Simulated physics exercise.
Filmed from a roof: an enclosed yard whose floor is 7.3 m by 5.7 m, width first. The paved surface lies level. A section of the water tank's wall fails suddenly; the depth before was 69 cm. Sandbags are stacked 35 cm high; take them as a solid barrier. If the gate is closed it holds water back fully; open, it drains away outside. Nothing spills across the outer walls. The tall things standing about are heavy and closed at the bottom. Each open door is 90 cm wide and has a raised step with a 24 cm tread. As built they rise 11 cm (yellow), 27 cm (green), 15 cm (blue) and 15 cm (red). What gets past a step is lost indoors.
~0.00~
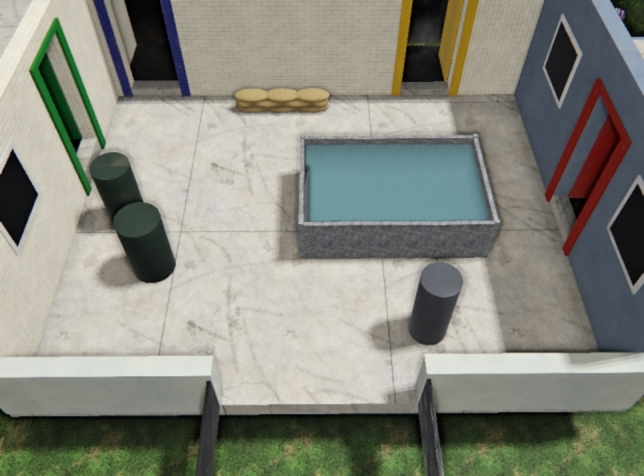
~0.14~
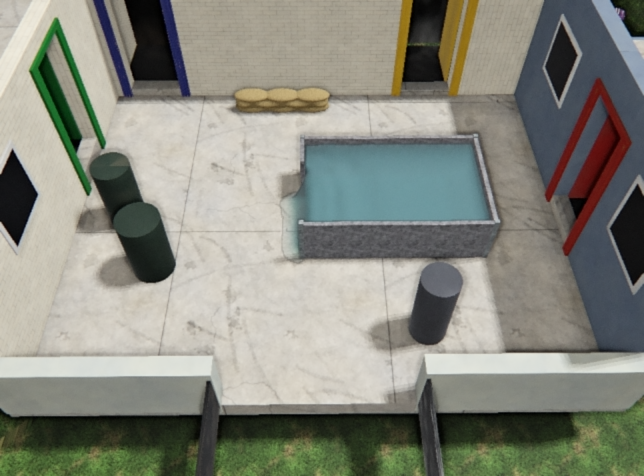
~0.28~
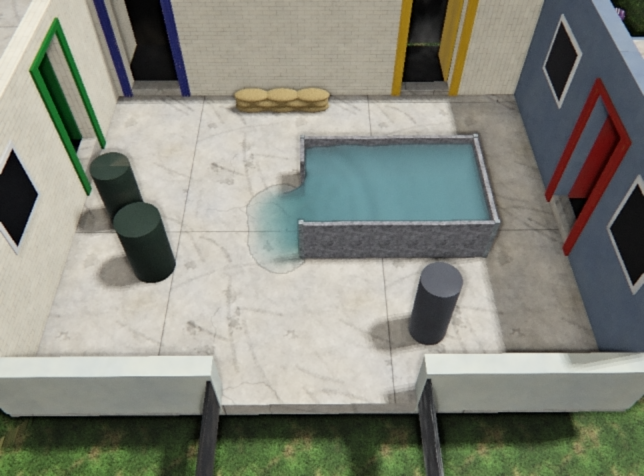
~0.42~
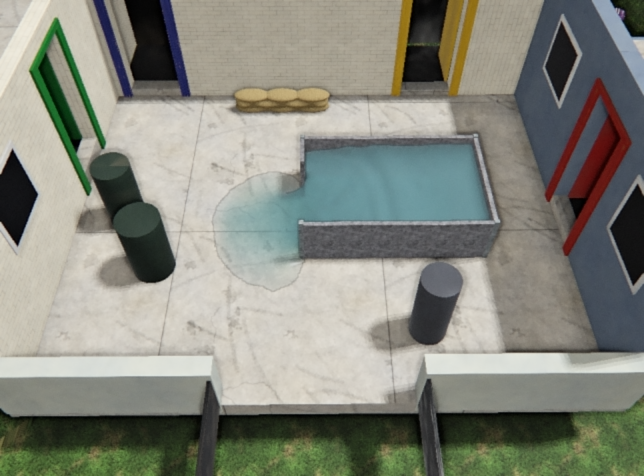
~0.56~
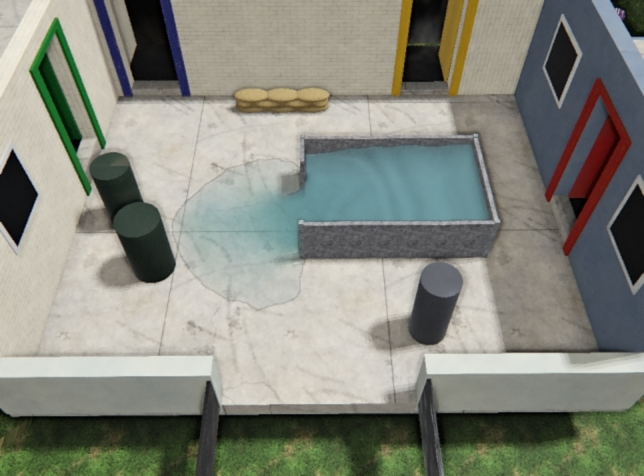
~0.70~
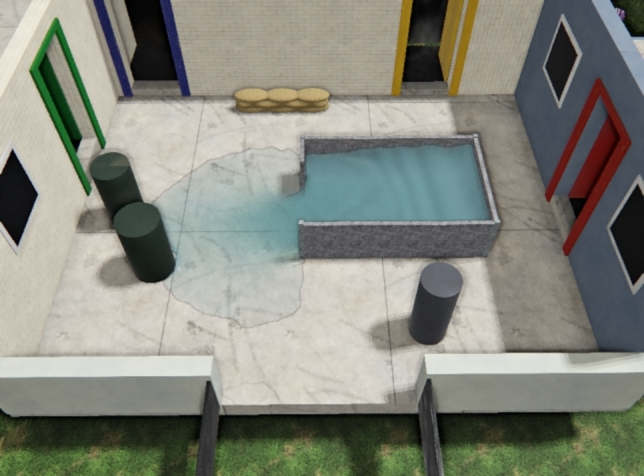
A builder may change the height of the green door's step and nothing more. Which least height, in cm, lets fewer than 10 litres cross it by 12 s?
About 19 cm.
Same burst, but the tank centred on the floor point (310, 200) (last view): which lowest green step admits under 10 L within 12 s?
Some 24 cm.
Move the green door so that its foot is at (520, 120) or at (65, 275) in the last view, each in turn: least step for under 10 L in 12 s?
About 8.0 and 21 cm.
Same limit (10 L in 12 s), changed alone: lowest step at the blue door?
About 25 cm at blue.
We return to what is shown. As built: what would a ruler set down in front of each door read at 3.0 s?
In cm: Yellow 0, green 18, blue 22, red 0.
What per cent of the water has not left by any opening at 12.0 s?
About 86 per cent.
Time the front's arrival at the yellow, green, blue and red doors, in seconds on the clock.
Yellow 5.0 s, green 1.3 s, blue 2.4 s, red 8.0 s.
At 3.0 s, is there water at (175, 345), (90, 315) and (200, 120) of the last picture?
In turn: Wet, flooded, flooded.
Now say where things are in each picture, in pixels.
In the first picture, the water tank at (393, 181) is whole and still, 69 cm deep; the green door at (76, 121) is dry.
In the second picture, the gap is at (304, 215), the front 0.3 m out at (285, 204); the back of the water tank holds 69 cm.
In the third picture, the gap is at (304, 216), the front 0.8 m out at (253, 219); the back of the water tank holds 69 cm.
In the fourth picture, the front is at (218, 220), 1.3 m from the gap at (304, 217); 2.1 m2 of floor is wet, 69 cm left at the back.
In the fifth picture, the front is at (180, 235), 1.9 m from the gap at (304, 217); 3.6 m2 of floor is wet, 69 cm left at the back.
In the sixth picture, water pours out at (304, 217) and has run 2.5 m, to a hidden place; about 5 cm deep outside, 67 cm at the back; the green door at (76, 121), 3.7 m from the gap, is still 1.4 m from the nearest water.
After 1.4 s water covers 30 % of the floor, deepest (37 cm) near (180, 258); 12 cm at the green door, 0 litres in over its 27 cm step.
After 3.0 s water covers 40 % of the floor, deepest (36 cm) near (128, 99); 18 cm at the green door, 0 litres in over its 27 cm step.
After 12.0 s water covers 95 % of the floor, deepest (12 cm) near (484, 145); 8 cm at the green door, 0 litres in over its 27 cm step.
At the green door as built, the water arrived by 1.3 s and peaked near 21 cm at 2.4 s.
Run again over the same 12 s with other heights there, 29 litres in over 16 cm, 4 litres over 21.5 cm. The limit of 10 litres is kept from about 19 cm up.
